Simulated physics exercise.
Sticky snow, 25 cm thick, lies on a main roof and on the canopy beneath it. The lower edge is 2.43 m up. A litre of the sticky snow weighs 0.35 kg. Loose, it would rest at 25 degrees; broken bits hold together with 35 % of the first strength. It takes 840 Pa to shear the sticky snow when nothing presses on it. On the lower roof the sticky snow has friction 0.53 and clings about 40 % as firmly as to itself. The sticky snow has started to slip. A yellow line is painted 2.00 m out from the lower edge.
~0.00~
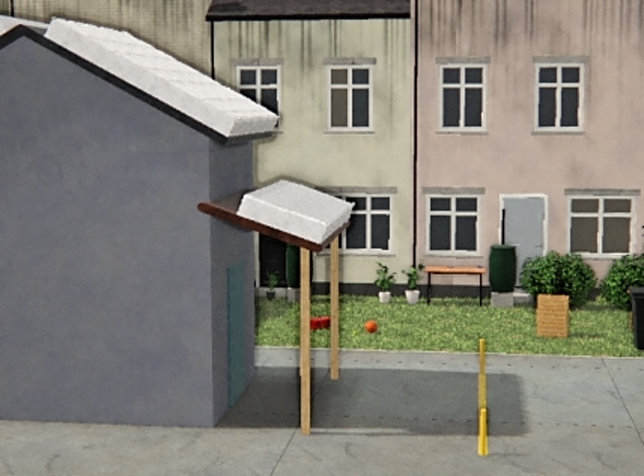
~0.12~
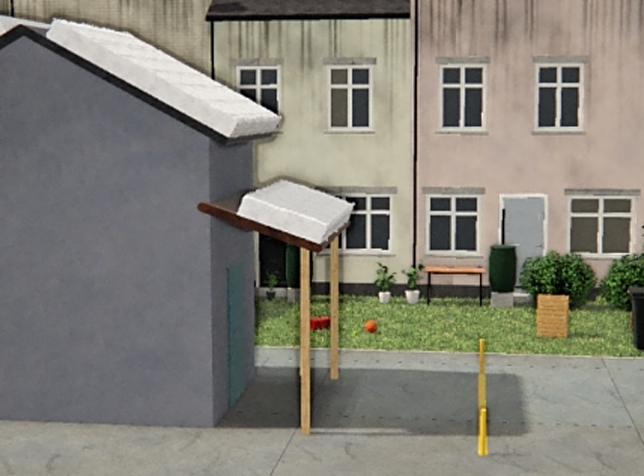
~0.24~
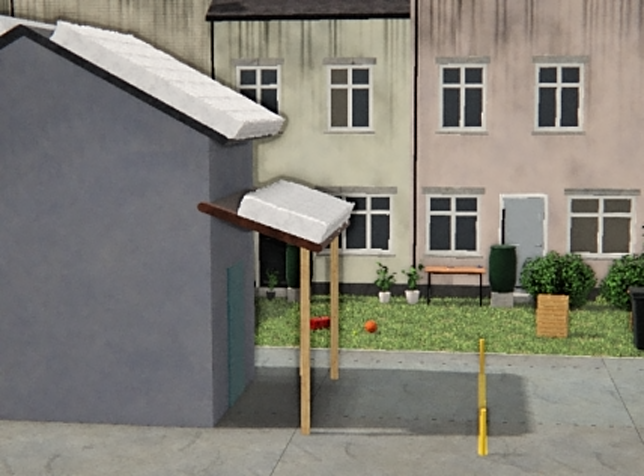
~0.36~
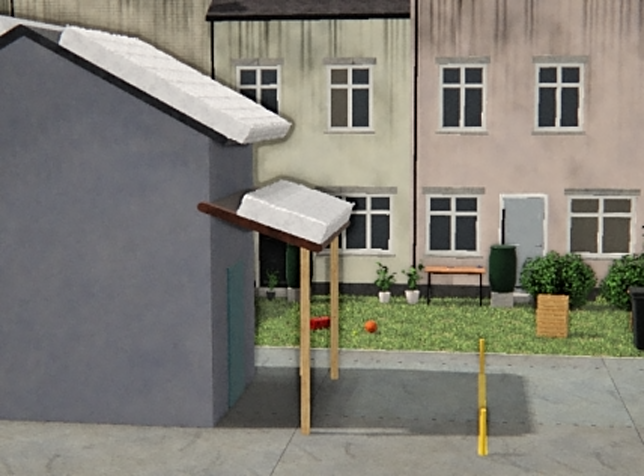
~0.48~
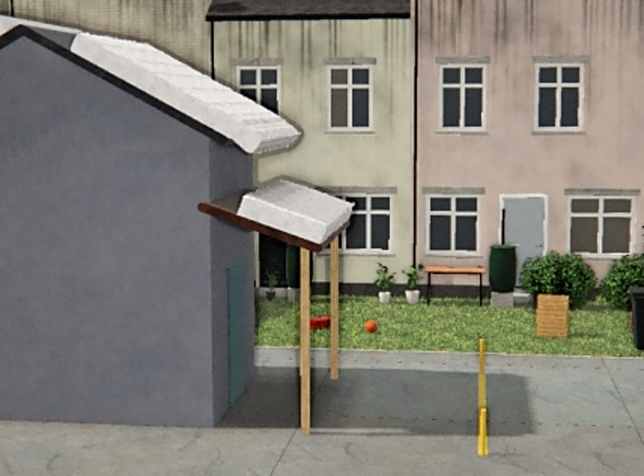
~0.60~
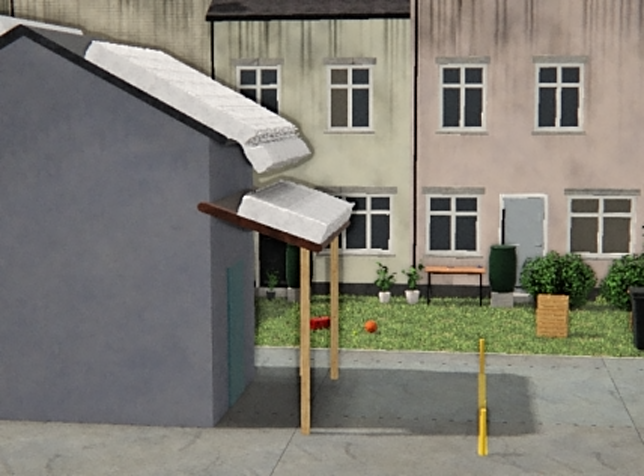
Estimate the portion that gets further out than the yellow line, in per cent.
The portion that gets further out than the yellow line is near 39 %.
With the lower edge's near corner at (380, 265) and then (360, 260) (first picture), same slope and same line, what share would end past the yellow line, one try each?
In turn about 25 %, 30 %.
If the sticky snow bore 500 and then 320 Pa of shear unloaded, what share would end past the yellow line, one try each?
In that order: 40 %, 40 %.
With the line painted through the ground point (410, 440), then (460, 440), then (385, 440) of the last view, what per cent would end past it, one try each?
In that order: 60 %, 45 %, 65 %.
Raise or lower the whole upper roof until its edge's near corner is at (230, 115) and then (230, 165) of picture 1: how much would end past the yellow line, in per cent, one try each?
In turn about 35 %, 20 %.
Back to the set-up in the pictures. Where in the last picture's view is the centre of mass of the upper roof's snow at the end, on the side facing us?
Near (496, 426).
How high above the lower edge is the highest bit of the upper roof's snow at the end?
Roughly 0.6 m.
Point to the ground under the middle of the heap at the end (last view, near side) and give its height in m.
Near (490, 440), some 0.3 m high.
After 1.12 s, none is below the lower edge and 0 % is past the line.
After 1.75 s, 73 % is below the lower edge and 0 % is past the line.
After 2.37 s, 77 % is below the lower edge and 39 % is past the line.
After 3.00 s, 77 % is below the lower edge and 39 % is past the line.
After 3.10 s, at the end, 77 % is below the lower edge and 39 % is past the line.
